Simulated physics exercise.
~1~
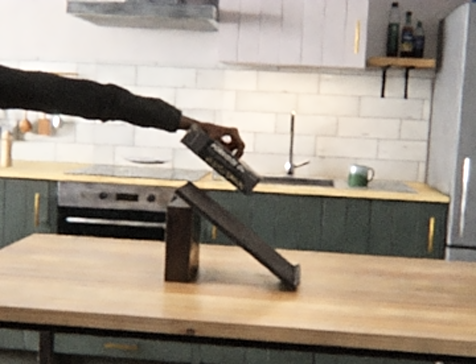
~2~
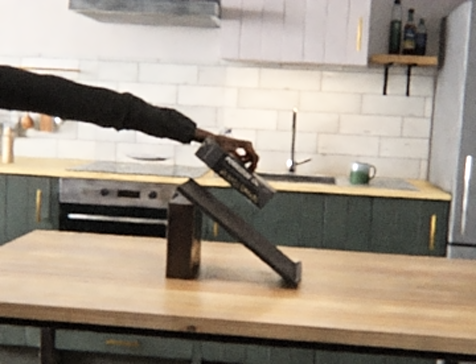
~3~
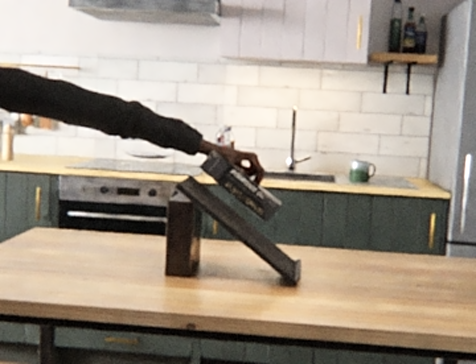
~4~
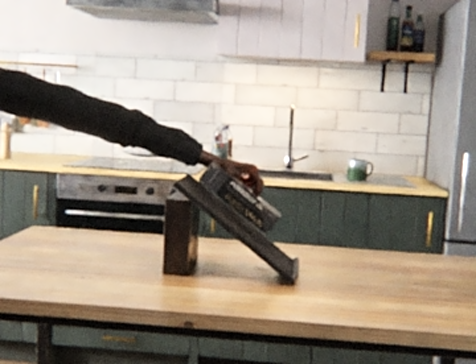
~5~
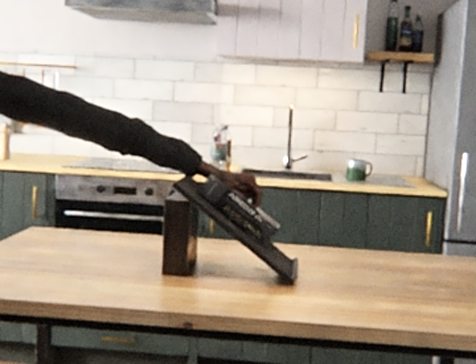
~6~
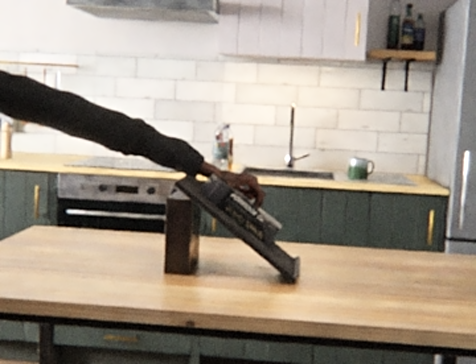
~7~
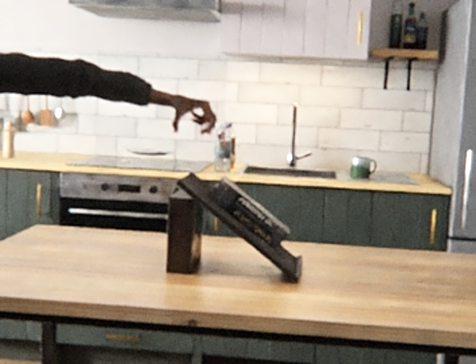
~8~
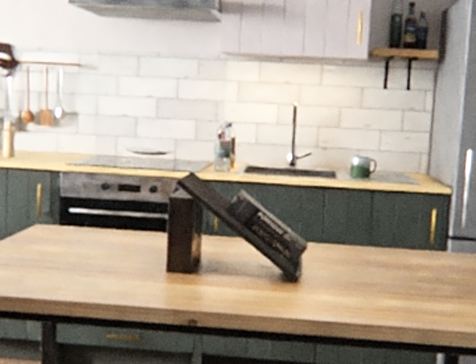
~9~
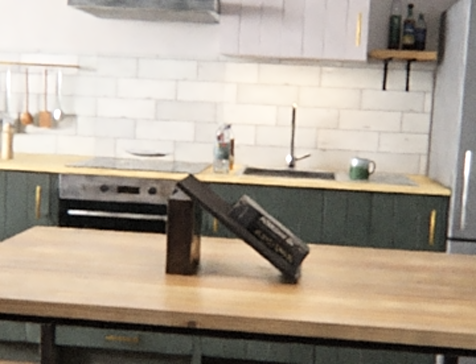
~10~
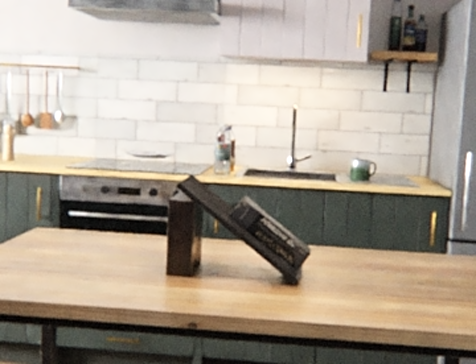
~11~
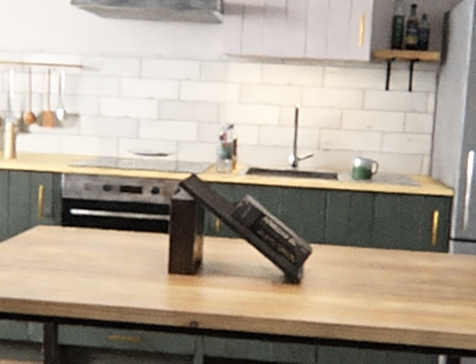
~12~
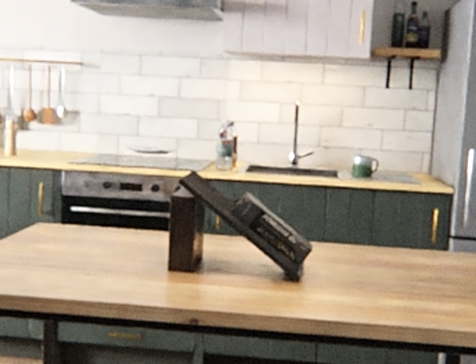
In the video, a hand lowers a black carton onto a dark sloping board propped against a block on a wooden kitchen table, then lets go and withdraws to the left. The carton slides a short way down the board and comes to rest near its lower end.
